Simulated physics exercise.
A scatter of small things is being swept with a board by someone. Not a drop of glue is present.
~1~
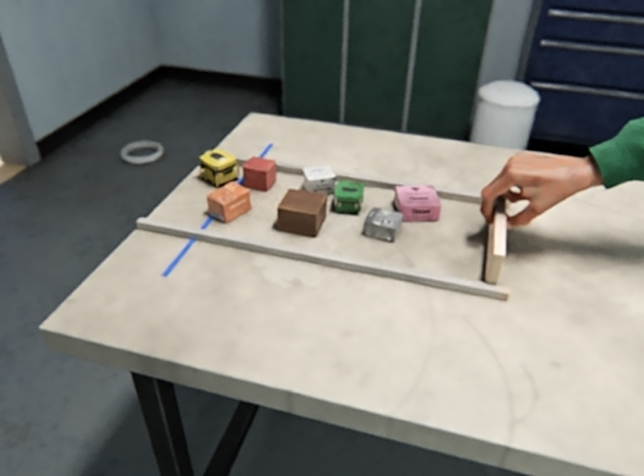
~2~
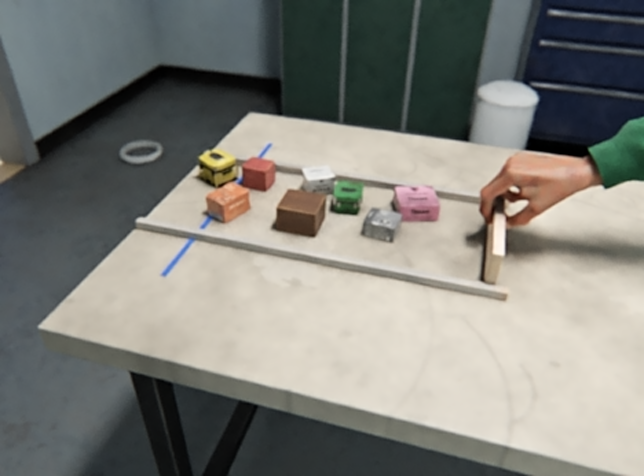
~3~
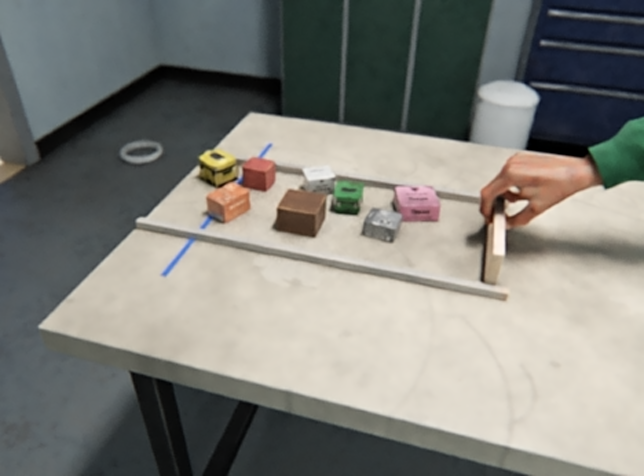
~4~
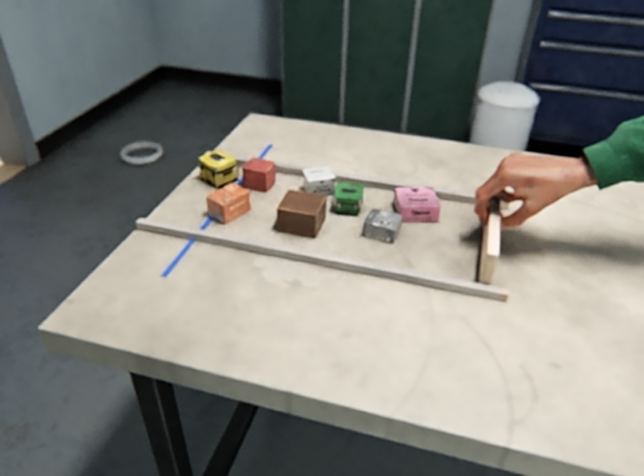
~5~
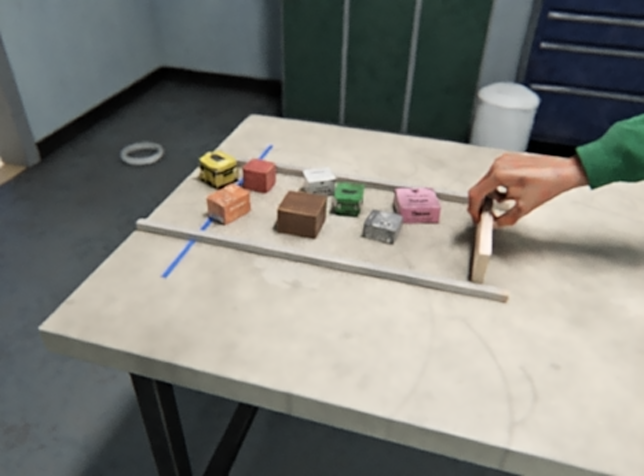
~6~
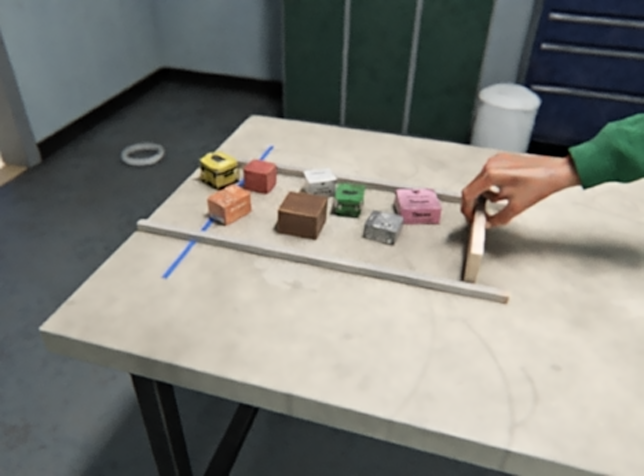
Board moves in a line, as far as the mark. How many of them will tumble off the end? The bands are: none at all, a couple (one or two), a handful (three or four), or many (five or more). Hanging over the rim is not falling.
It is a handful.
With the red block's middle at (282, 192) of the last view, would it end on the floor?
It goes down.
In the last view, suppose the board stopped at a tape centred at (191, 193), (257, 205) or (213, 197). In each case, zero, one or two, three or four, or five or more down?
So, taking them in turn, I'd give more than four; 1 or 2; five or more.
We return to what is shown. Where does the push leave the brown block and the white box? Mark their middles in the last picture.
In the last picture the first middle sits at (172, 191) and the other at (203, 159).
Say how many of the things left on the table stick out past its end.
Number: 3.
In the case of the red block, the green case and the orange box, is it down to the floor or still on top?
Well, the red block loses its spot, the green case holds its spot, and the orange box loses its spot.
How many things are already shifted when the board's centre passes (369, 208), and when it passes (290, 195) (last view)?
The count reaches 4 first and 8 second.
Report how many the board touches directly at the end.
Total: 2.
Soon after, none off yet; yellow case at rest near (220, 170); orange box at rest near (230, 205); red block at rest near (260, 176).
After that, none off yet; yellow case at rest near (220, 170); orange box at rest near (228, 205); red block moving near (257, 176).
And then, none off yet; yellow case tilting well over near (171, 172); orange box displaced well along near (173, 197); red block displaced well along near (202, 167).
In the end, the number that fall off is three or four; gone, red block, orange box and yellow case.
